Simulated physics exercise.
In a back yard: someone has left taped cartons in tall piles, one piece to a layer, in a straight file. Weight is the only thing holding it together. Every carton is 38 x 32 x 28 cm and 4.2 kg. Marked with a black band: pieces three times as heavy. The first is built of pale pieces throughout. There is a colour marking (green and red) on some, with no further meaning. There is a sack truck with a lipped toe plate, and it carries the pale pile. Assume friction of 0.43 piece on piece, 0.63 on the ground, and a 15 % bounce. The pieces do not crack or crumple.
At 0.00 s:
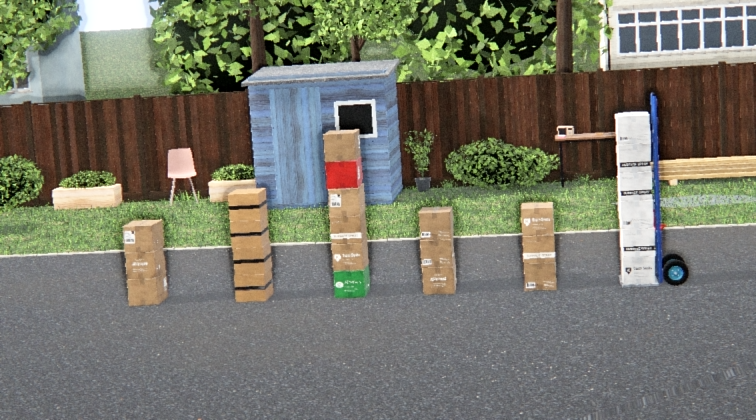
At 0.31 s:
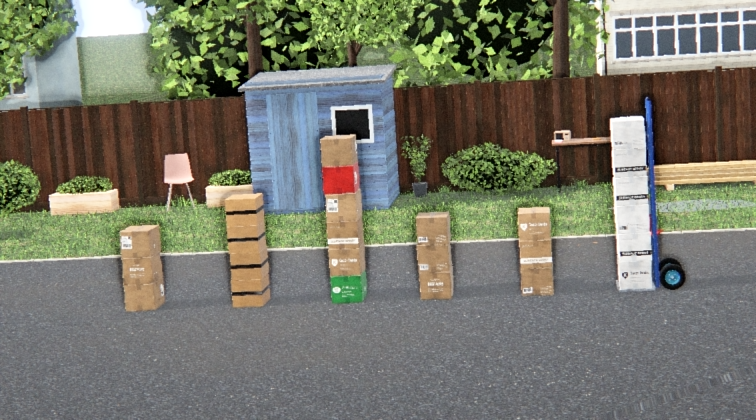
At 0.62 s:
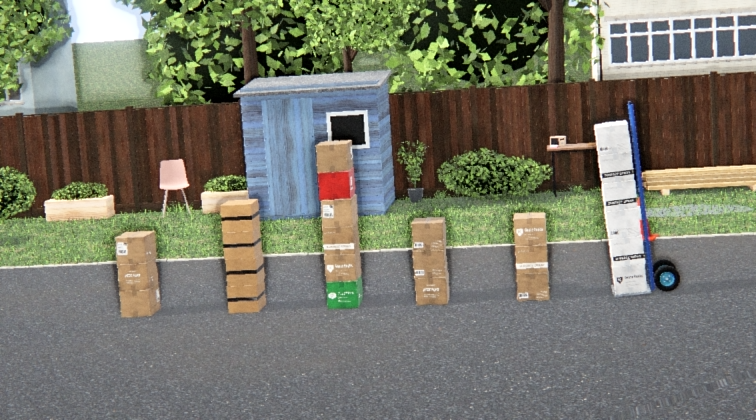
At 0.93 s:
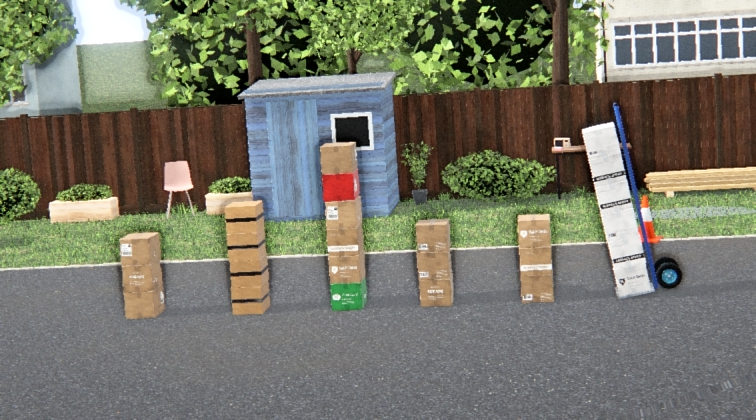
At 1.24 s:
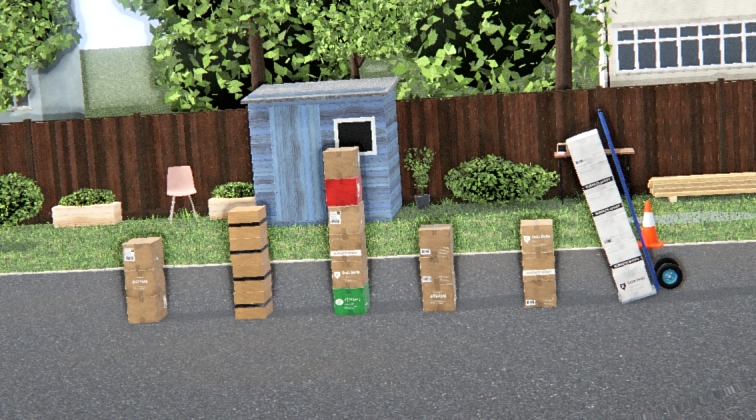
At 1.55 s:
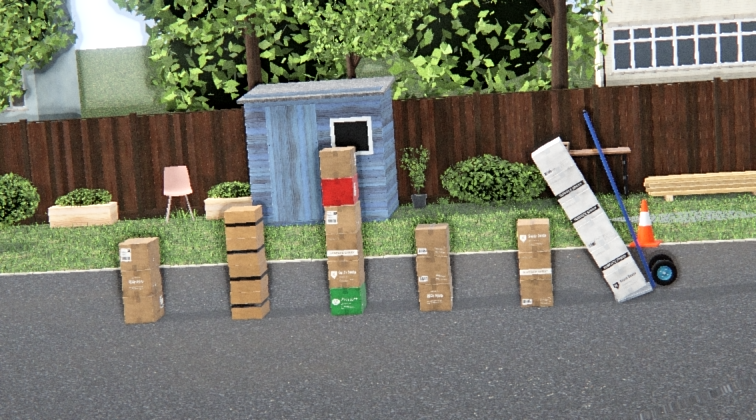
A blue sack truck holding a tall white pile of boxes tilted steadily to the left, and the pile leaned with it, then further than the truck's frame, while the brown stacks stood still.
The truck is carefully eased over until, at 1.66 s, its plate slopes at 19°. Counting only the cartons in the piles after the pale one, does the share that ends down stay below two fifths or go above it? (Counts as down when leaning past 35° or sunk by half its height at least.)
Watch, a share short of two in five will go down.
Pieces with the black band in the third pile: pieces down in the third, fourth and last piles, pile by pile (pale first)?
In that case third 0, fourth 0, last 0.
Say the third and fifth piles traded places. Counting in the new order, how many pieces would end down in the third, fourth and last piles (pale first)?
Pile by pile, you'd see third at 0, fourth at 0 and last at 0 down.
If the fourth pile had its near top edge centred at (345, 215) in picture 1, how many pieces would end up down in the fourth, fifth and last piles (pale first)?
You'd get fourth 0, fifth 0 and last 0.
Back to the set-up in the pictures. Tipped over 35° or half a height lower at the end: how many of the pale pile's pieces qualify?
6 of them.
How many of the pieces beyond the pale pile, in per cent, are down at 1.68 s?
By then 0 %.
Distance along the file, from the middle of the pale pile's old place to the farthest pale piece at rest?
About 210 cm along.
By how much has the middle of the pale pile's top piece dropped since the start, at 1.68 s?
Some 20 centimetres.
Around 1.68 s, 6 of the pale pile down; none of the 19 other cartons down.
Around 1.98 s, 6 of the pale pile down; none of the 19 other cartons down, 2 disturbed.
Around 2.28 s, 6 of the pale pile down; none of the 19 other cartons down, 5 disturbed.
Around 2.66 s, 6 of the pale pile down; 2 of the 19 other cartons down.
Finally (3.2 s), 6 of the pale pile down; 4 of the 19 other cartons down; green carton unmoved; red carton unmoved. That is 21 per cent. Seen by the last camera, middles, green carton near (348, 298), red carton near (340, 190).
